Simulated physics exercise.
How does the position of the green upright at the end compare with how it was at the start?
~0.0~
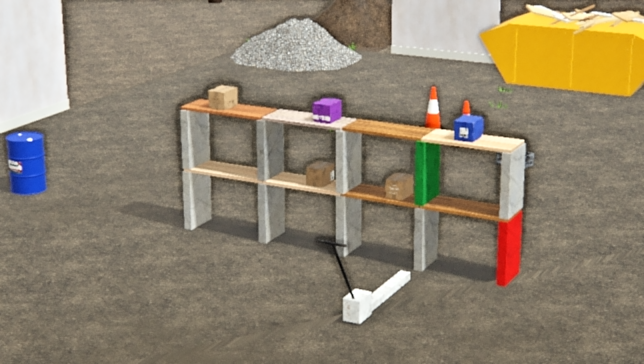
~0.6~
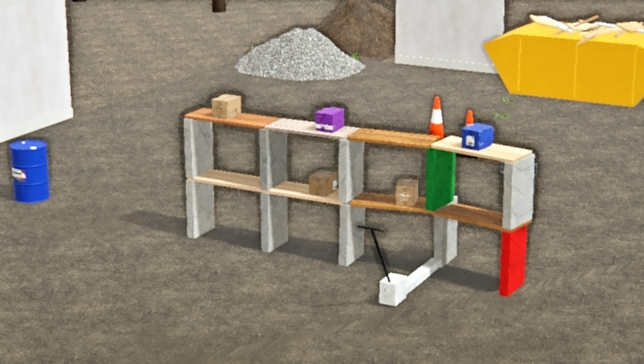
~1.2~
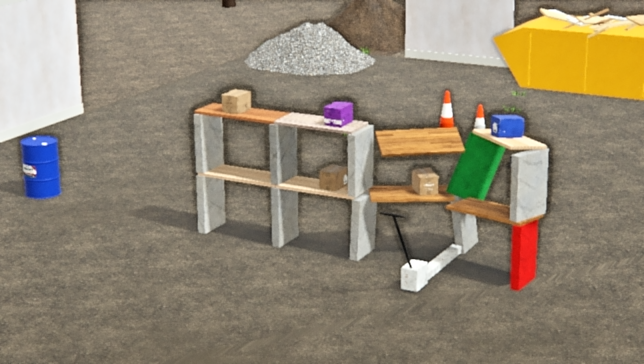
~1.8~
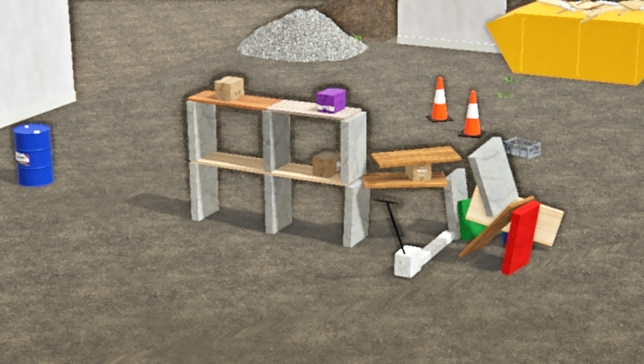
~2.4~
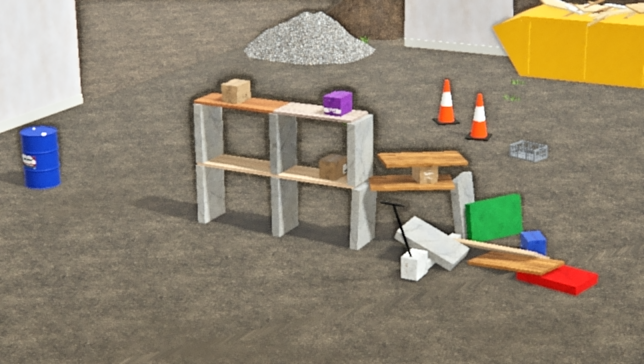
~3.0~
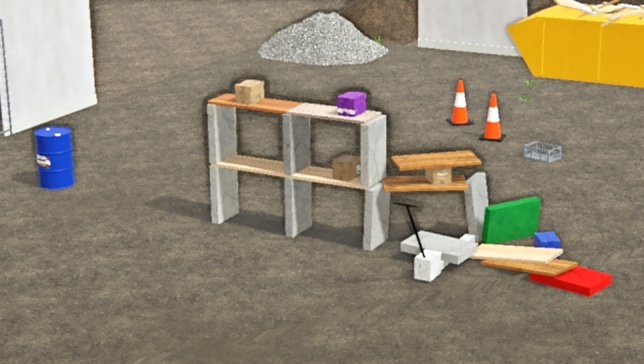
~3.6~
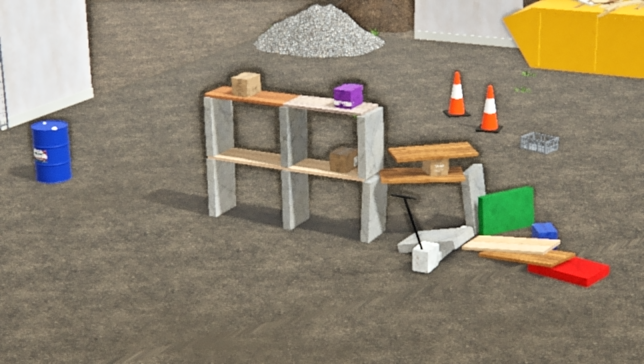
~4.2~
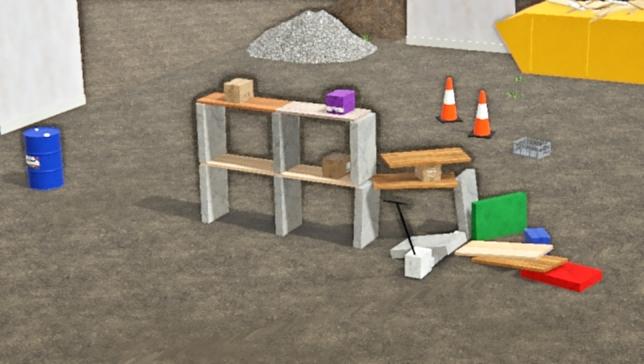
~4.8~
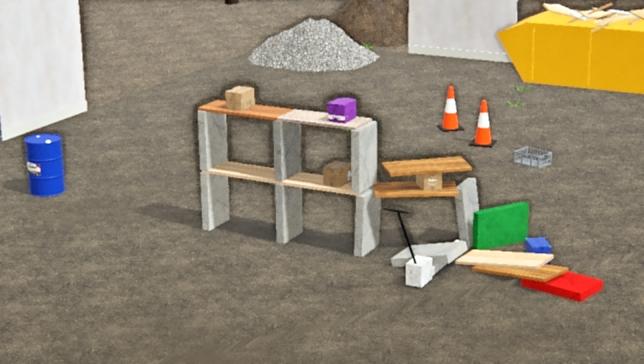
At the start the green upright stands upright in the upper tier of the shelf, toward the right. By the end it is lying on its side on the ground among the fallen pieces.
